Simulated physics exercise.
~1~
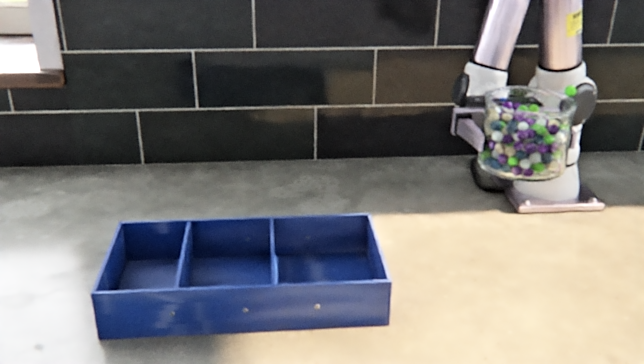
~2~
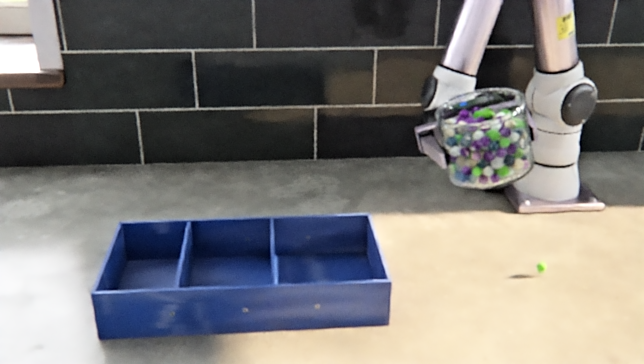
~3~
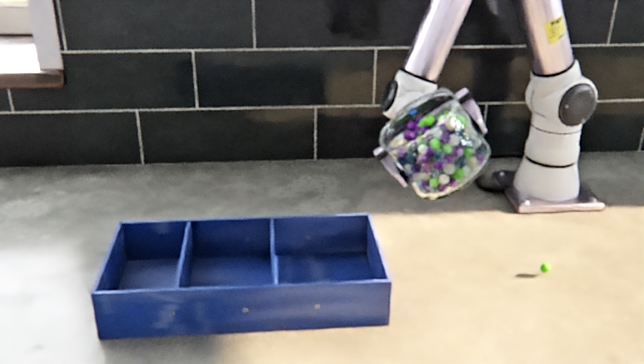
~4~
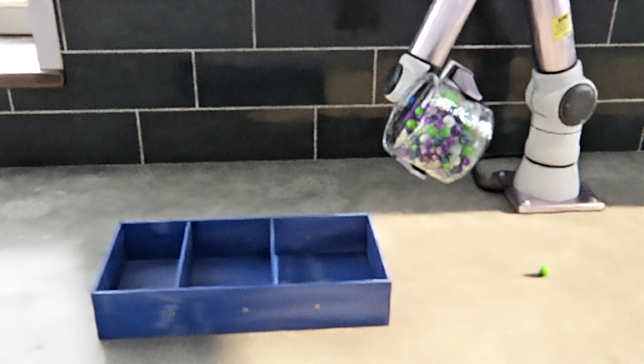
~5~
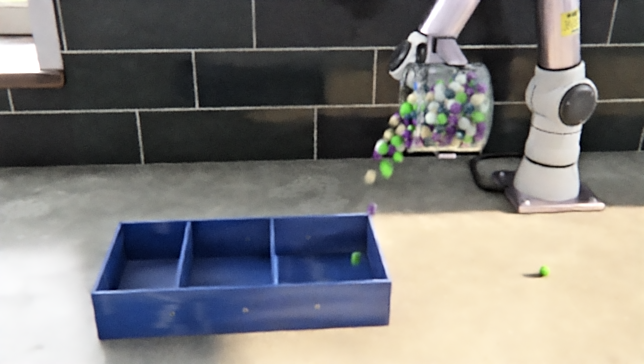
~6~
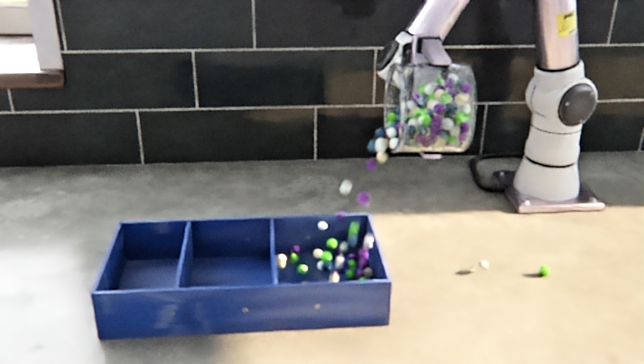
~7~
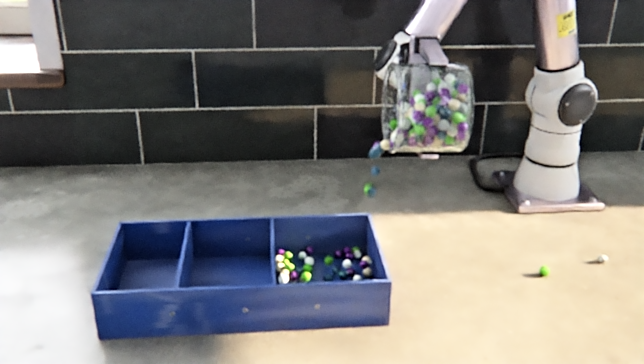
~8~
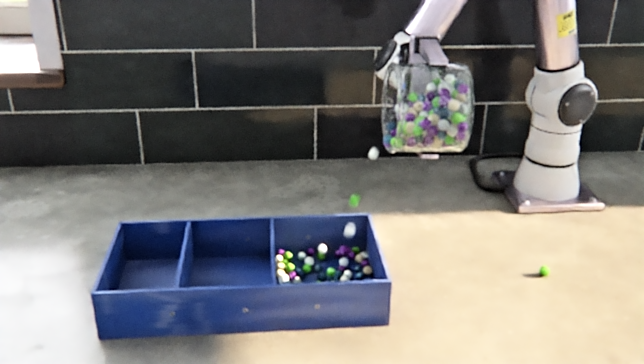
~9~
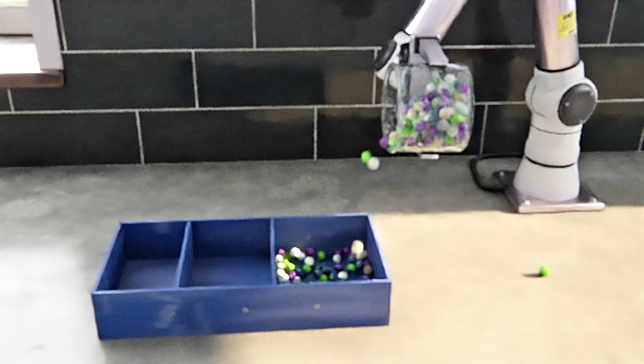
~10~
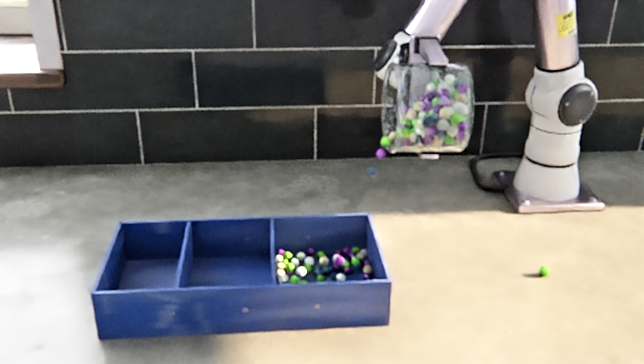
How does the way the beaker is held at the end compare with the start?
At the start the robot arm holds the beaker upright, but by the end it is tipped over onto its side, still in the gripper.
